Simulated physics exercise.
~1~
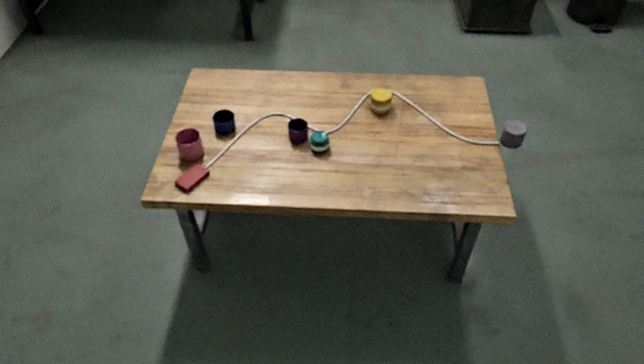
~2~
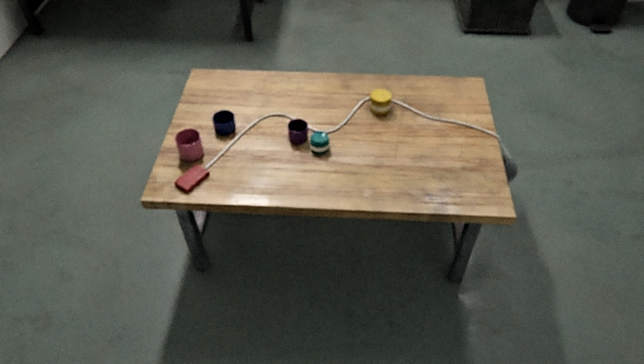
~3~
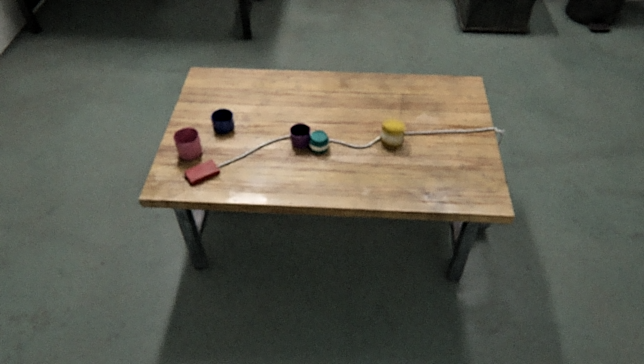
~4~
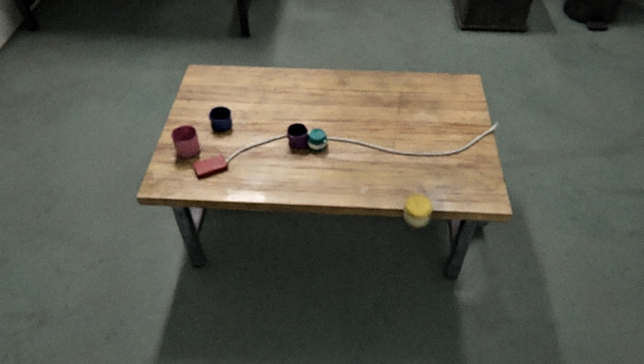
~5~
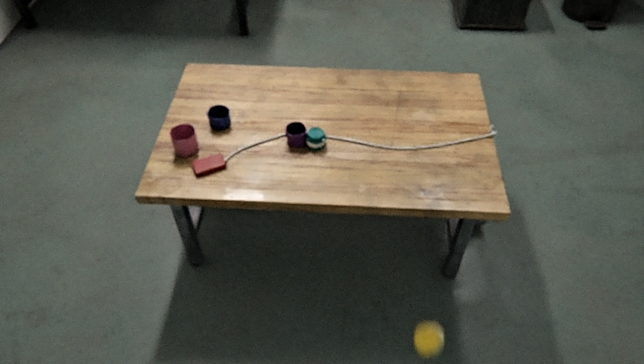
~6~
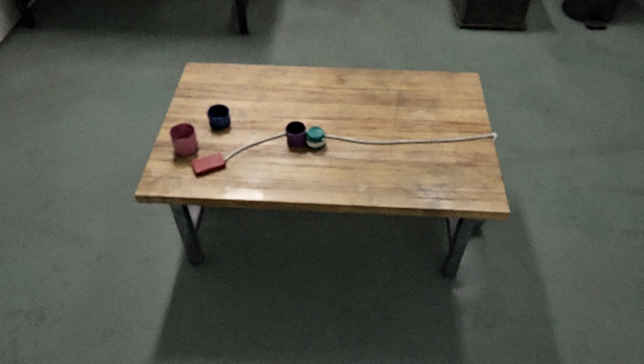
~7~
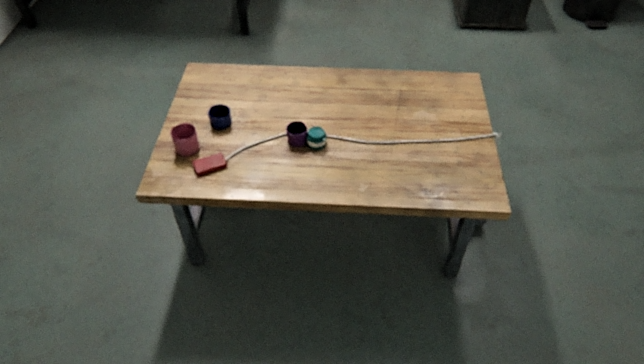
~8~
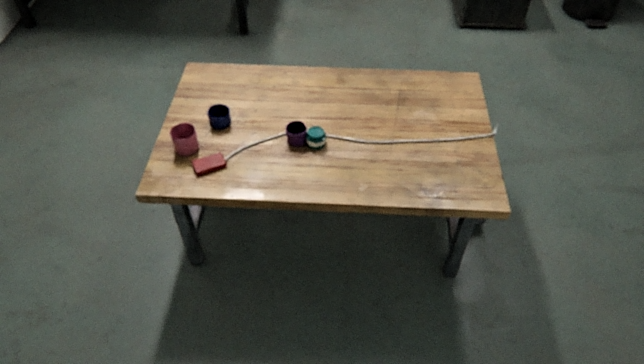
On a wooden table in a dim room, a grey speaker drops past the right edge, pulling taut a cable that winds to a red phone. The yellow tin is swept off the front edge and the phone slides slightly right, staying on the table with the cups and teal jar.
